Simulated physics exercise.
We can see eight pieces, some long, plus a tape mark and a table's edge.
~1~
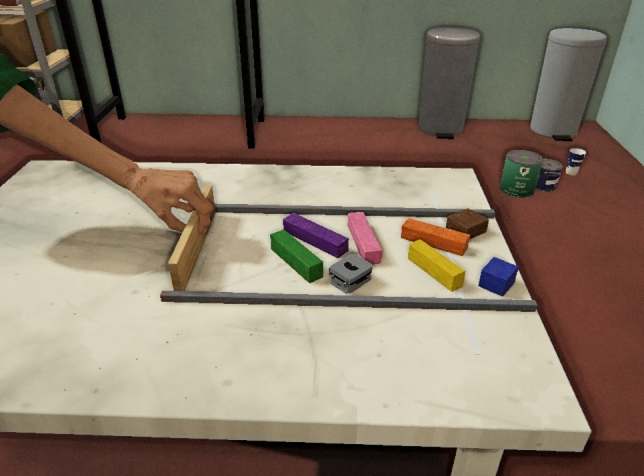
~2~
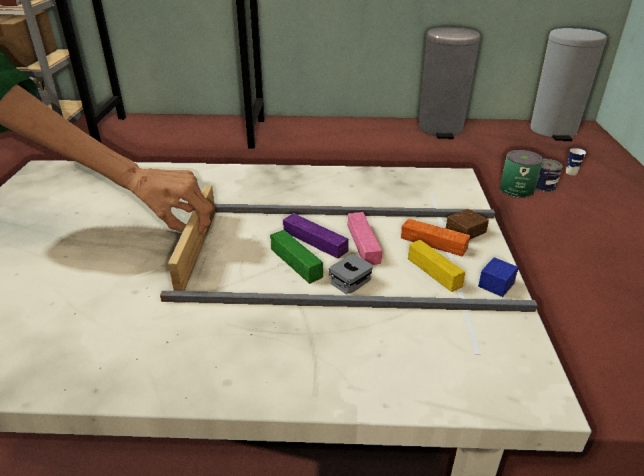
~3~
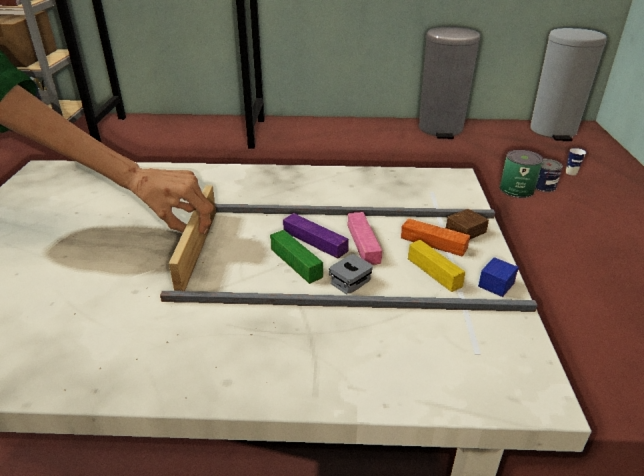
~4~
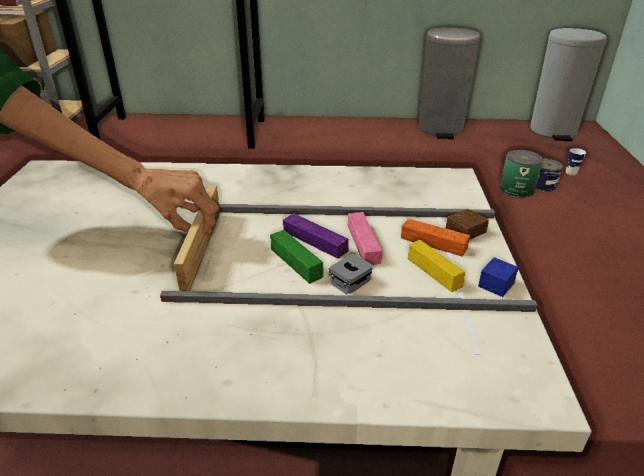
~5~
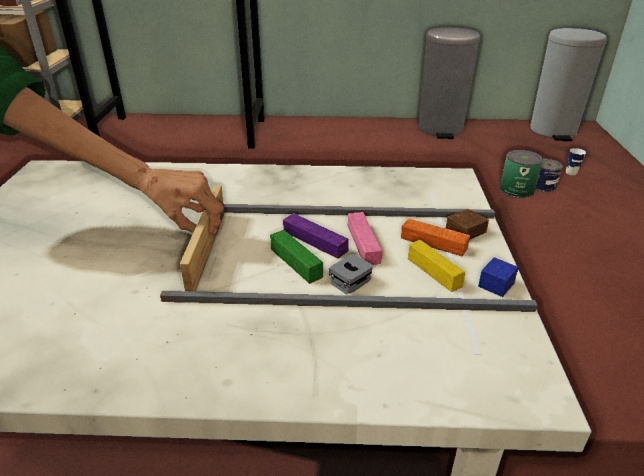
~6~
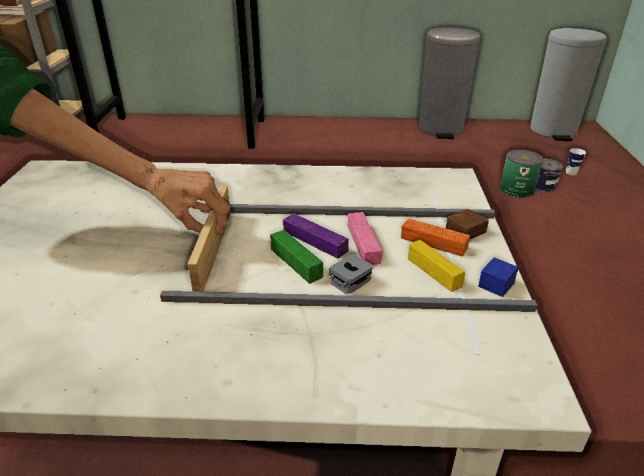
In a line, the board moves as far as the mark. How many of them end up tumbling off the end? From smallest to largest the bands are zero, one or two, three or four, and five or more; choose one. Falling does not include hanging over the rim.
The right band is one or two.
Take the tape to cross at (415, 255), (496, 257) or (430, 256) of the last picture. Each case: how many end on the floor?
In order: 0, 7 and 0.
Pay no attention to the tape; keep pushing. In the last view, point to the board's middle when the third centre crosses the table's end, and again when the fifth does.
The middle sits near (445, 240) at the first moment and near (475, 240) at the second.
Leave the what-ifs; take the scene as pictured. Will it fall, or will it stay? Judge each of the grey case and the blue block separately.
As for the grey case, it is still on top, and the blue block goes down.
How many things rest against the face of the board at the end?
It's 2 of them.
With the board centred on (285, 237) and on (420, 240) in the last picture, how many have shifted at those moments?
Counts: 2, 8.
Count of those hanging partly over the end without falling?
2 in all.
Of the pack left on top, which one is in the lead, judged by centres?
That would be the orange bar.
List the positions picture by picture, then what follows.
The first frame shows blue block (498, 277); brown block (467, 224); orange bar (435, 237); board (195, 235); tape (450, 256).
The second frame shows brown block (467, 224); grey case (351, 275).
The third frame shows orange bar (435, 237); board (196, 235).
The fourth frame shows blue block (498, 277); yellow bar (435, 265).
The fifth frame shows brown block (467, 224); green bar (296, 256).
The sixth frame shows blue block (498, 277); brown block (467, 224); orange bar (435, 237); board (212, 235); tape (450, 256).
Early on, none off yet; blue block at rest near (498, 277); brown block at rest near (467, 224); orange bar at rest near (435, 237).
Finally, the number that fall off is one or two; lost, brown block and blue block.
